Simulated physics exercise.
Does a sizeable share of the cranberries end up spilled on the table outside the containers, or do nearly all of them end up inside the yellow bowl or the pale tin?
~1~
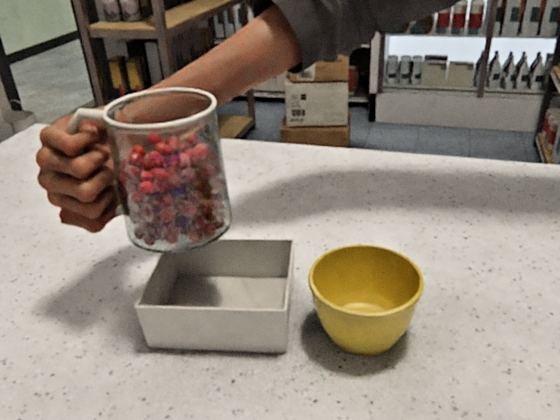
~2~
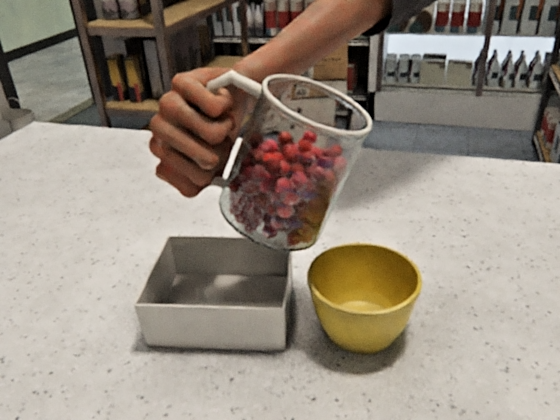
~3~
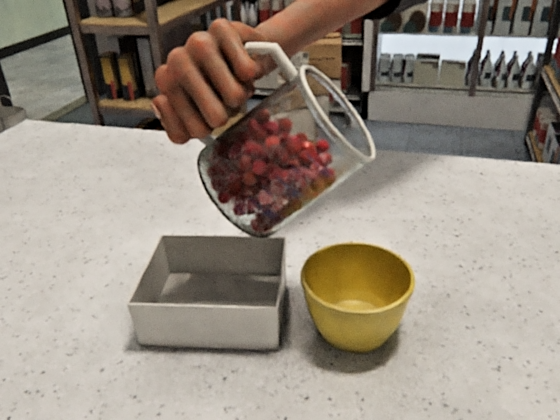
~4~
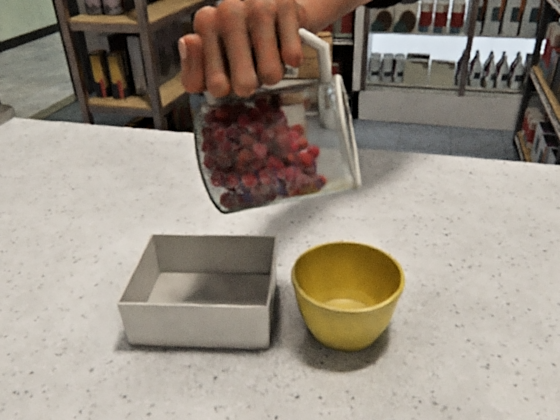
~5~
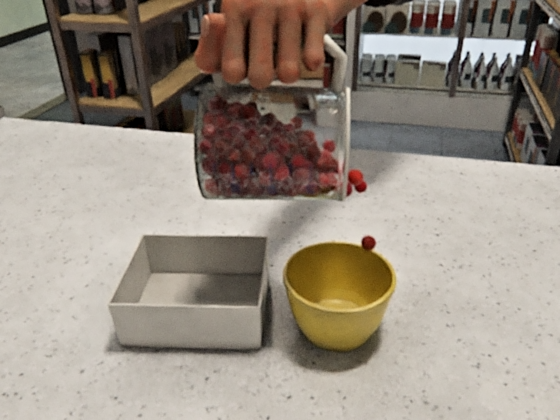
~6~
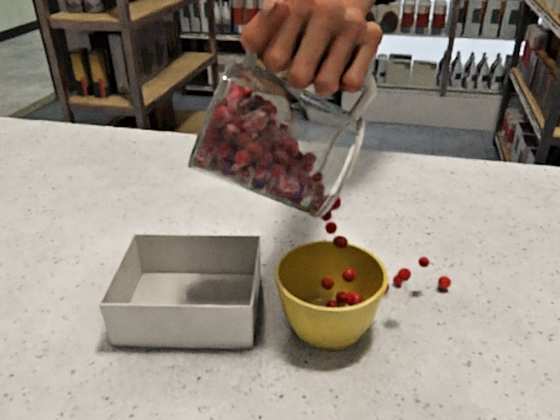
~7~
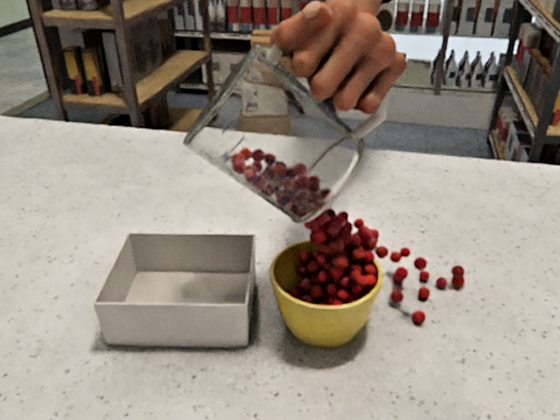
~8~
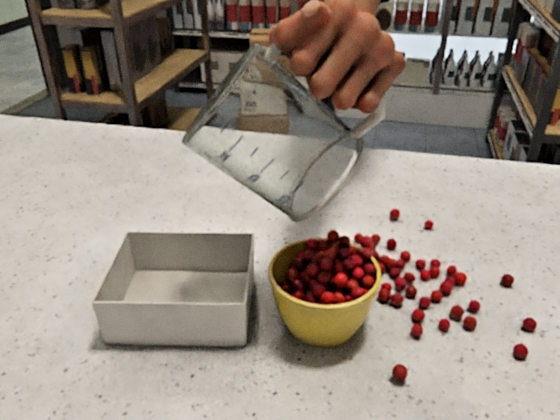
A sizeable share spills onto the table to the right of the yellow bowl. Most of the cranberries still end up in the bowl, and the pale tin stays empty.
